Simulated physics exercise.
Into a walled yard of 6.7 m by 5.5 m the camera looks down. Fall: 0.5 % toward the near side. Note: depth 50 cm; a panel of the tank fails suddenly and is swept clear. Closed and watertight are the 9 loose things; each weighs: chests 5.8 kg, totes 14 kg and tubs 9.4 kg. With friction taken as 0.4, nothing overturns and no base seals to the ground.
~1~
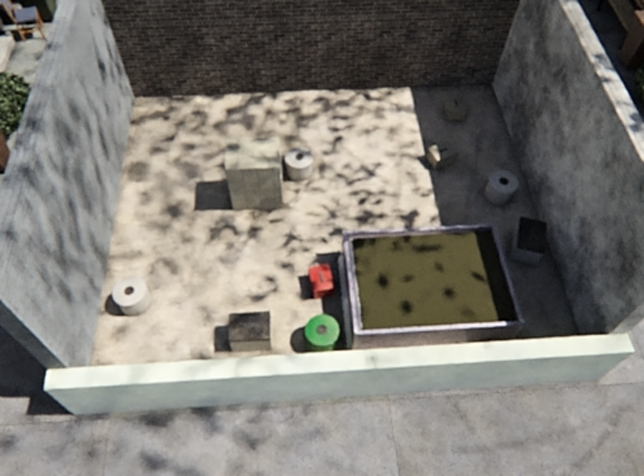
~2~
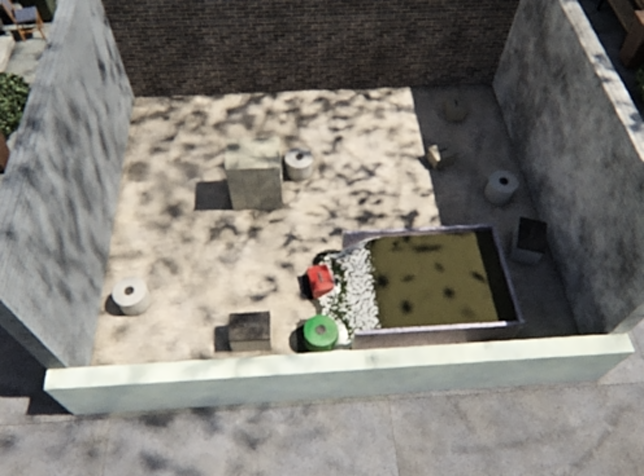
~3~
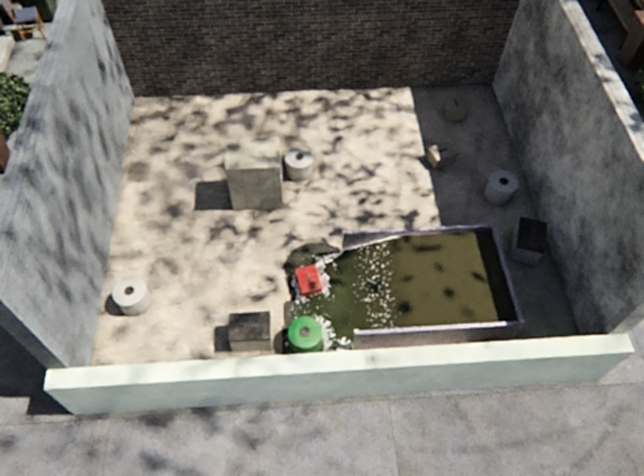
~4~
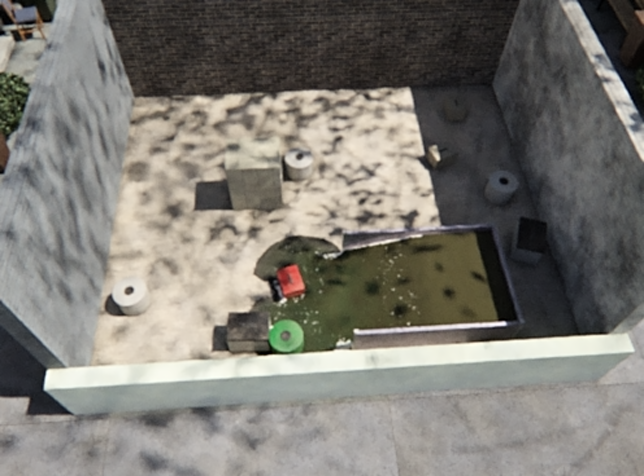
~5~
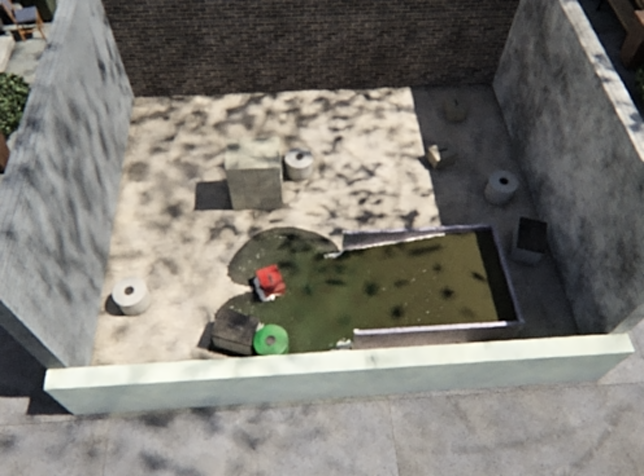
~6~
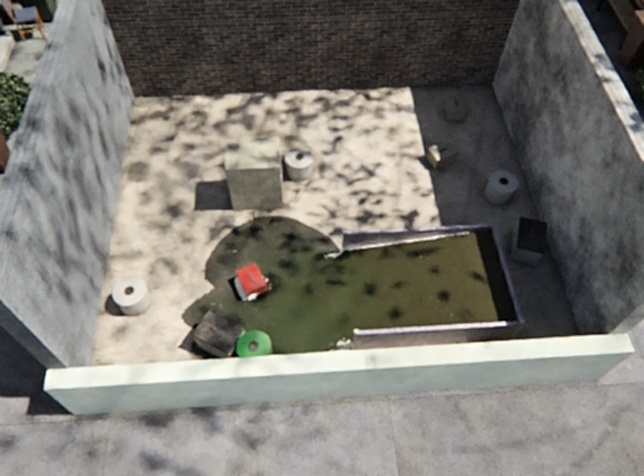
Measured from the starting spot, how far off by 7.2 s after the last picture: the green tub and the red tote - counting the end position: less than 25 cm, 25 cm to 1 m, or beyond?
Final positions: The green tub lands far from its start, the red tote lands far from its start.
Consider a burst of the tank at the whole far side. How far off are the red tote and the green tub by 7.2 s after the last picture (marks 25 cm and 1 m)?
First the red tote: It holds steady; as for the green tub, it holds steady.
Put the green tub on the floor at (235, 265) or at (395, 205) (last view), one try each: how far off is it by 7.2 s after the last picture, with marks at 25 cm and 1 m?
In turn: It travels far; it barely shifts.
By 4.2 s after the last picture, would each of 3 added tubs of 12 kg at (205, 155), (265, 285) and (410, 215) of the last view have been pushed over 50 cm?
Answers, first to last: Exceeding, exceeding, not exceeding.
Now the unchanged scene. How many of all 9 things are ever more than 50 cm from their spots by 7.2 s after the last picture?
I count 4 of them.
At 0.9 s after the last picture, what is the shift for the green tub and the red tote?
250 and 250 cm, roughly.
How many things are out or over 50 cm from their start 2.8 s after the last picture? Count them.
At that moment it comes to 4.
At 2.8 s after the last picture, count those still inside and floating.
At that time the total is 4.
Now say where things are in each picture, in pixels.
In the first picture, the green tub at (322, 330) rests on the ground; the red tote at (321, 277), on the bottom; 3.2 m2 under water; 0 of 9 have shifted.
In the second picture, the green tub at (321, 330), on the bottom; the red tote at (320, 278), on the bottom; 3.8 m2 under water; 0 of 9 have shifted.
In the third picture, the green tub at (305, 332), on the bottom, 23 cm from its start; the red tote at (309, 278), on the bottom, 18 cm from its start; 4.4 m2 under water; 2 of 9 have shifted.
In the fourth picture, the green tub at (286, 336), on the bottom, 48 cm from its start; the red tote at (290, 279) rests on the ground, 44 cm from its start; 5.3 m2 under water; 2 of 9 have shifted.
In the fifth picture, the green tub at (271, 340) rests on the ground, 69 cm from its start; the red tote at (271, 279), on the bottom, 72 cm from its start; water covers 6.3 m2; 3 of 9 have shifted.
In the sixth picture, the green tub at (254, 346), on the bottom, 92 cm from its start; the red tote at (251, 278), on the bottom, 100 cm from its start; water covers 7.6 m2; 3 of 9 have shifted.
Then, 0.9 s after the last picture the green tub is near (142, 351), 2.3 m from its start, afloat; the red tote is near (160, 272), 2.3 m from its start, aground; 2 afloat.
Then, 2.8 s after the last picture the green tub is near (177, 294), 2.0 m from its start, afloat; the red tote is near (166, 193), 2.8 m from its start, afloat; 4 afloat.
Then, 4.8 s after the last picture the green tub is near (262, 229), 1.8 m from its start, afloat; the red tote is near (212, 123), 3.6 m from its start, aground; 3 afloat.
Then, 7.2 s after the last picture the green tub is near (344, 204), 2.1 m from its start, aground; the red tote is near (213, 122), 3.6 m from its start, aground; 1 afloat.
